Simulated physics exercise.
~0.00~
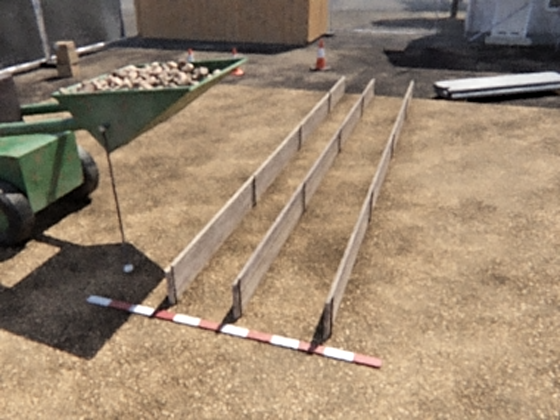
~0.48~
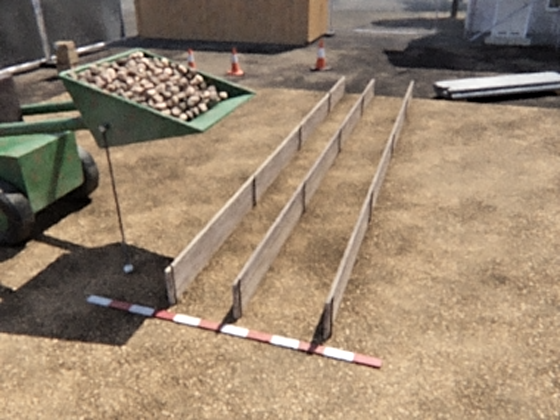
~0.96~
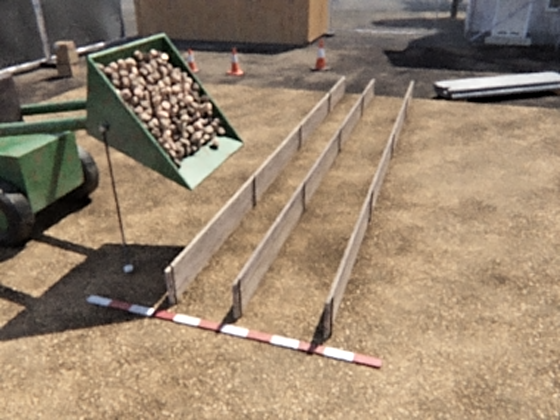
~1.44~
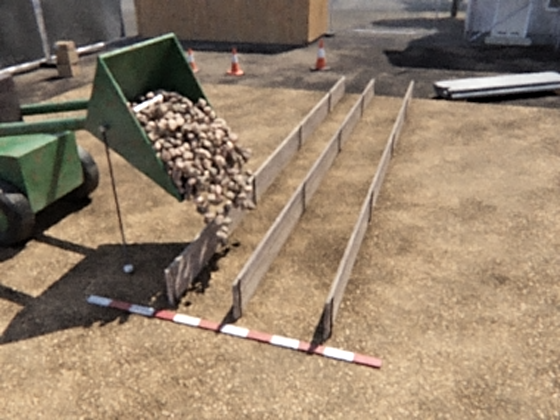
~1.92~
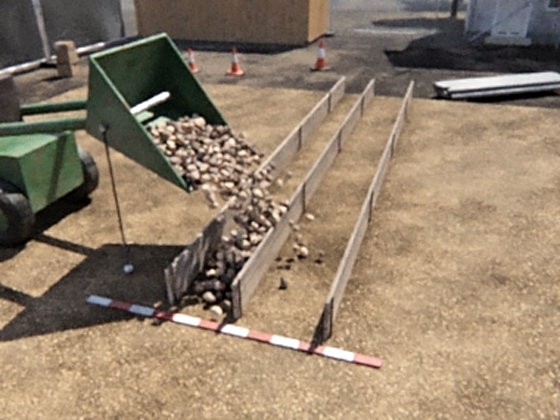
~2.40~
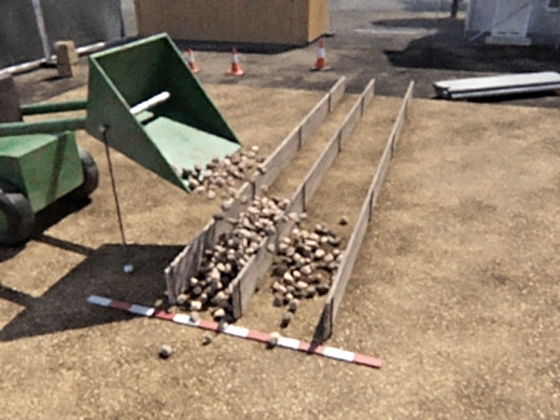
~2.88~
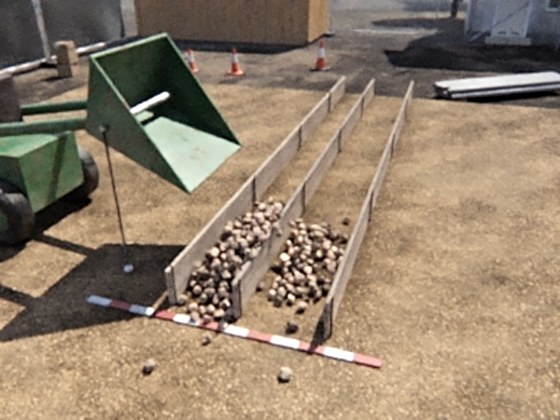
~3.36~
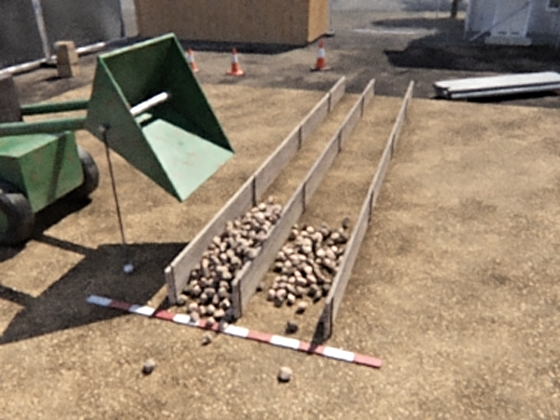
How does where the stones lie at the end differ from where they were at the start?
At the start the stones are heaped in the raised green bucket on the left. By the end they lie on the ground, mostly in the two bays between the wooden boards, with a few strays near the striped strip.
